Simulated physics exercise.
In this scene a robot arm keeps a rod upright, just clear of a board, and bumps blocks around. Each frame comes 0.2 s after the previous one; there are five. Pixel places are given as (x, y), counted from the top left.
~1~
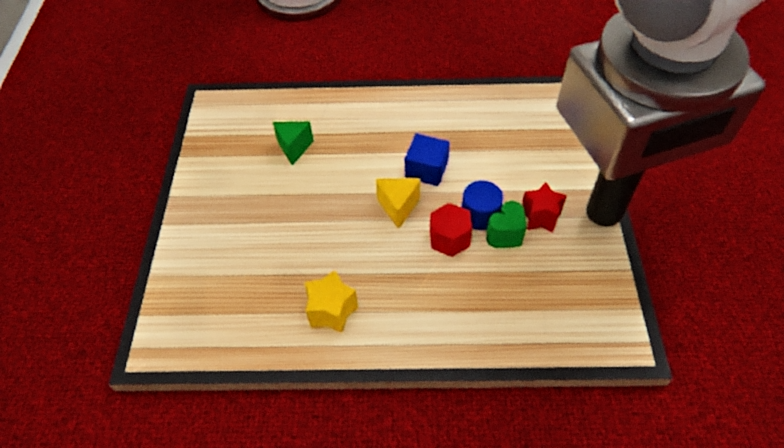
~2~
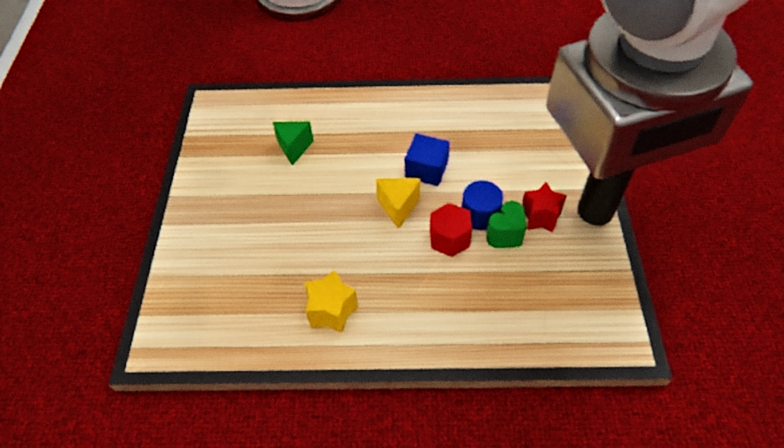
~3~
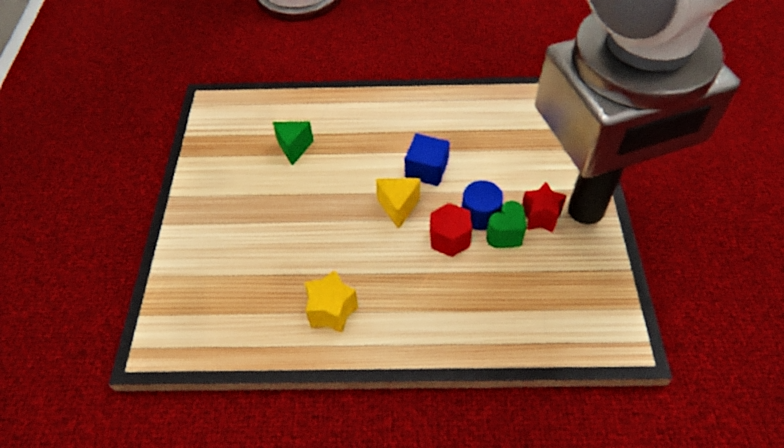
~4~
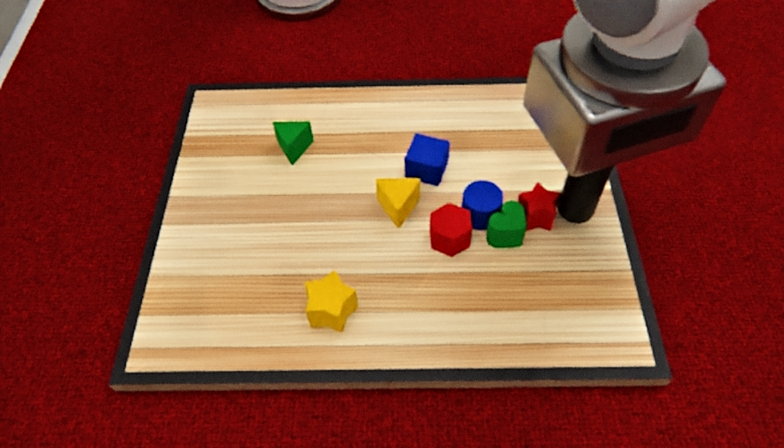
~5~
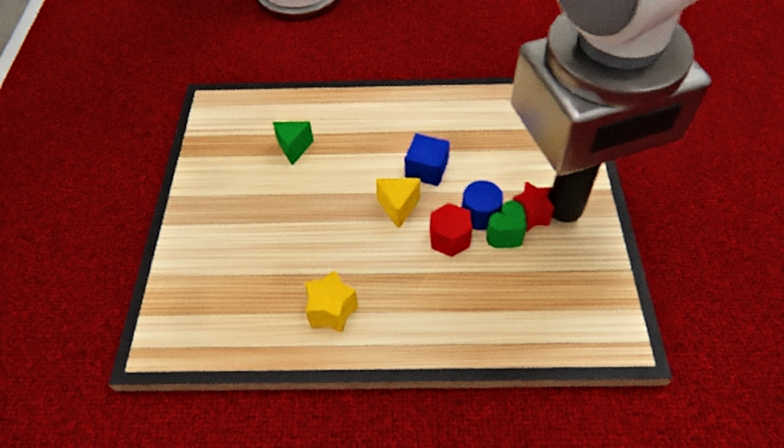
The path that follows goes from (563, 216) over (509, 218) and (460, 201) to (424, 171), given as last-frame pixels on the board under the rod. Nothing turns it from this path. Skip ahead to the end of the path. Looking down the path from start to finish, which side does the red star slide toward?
The left-hand side.
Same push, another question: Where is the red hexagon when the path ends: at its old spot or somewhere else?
It is no longer where it was.
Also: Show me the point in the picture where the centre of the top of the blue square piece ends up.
I'd place it at (408, 128), taking the centre of its top.
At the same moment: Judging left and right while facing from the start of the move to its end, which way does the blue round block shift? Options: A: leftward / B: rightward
(A)
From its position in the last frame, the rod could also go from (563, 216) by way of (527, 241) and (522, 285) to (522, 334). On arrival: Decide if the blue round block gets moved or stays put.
By the end it has moved.
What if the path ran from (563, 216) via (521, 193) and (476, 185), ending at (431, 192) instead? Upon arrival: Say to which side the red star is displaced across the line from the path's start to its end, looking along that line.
Shifted left.
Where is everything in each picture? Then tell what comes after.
Rod's lower end (604, 213); blue square piece (427, 149); red hexagon (451, 220); blue round block (483, 195); green heart block (510, 217); red star (546, 198), in the first picture.
Rod (595, 212); blocks still, in the second picture.
Rod (585, 211); blocks still, in the third picture.
Rod (575, 210); red star (541, 198), in the fourth picture.
Rod (565, 209); blue square piece (427, 149); red hexagon (451, 220); blue round block (483, 195); green heart block (510, 217); red star (535, 197), in the fifth picture.
What follows on the original path. One third of the way, rod (510, 212); red hexagon (436, 225), turned 15° clockwise; blue round block (448, 189); green heart block (473, 234), turned 50° anticlockwise; red star (480, 203).
Two thirds of the way, rod (461, 195); red hexagon (430, 226), turned 15° clockwise; blue round block (399, 175); green heart block (472, 236), turned 55° anticlockwise; red star (430, 187).
At the end, rod (424, 165); blue square piece (408, 128), turned 35° clockwise; red hexagon (430, 226), turned 15° clockwise; blue round block (366, 168); green heart block (472, 236), turned 55° anticlockwise; red star (400, 167), turned 40° anticlockwise.
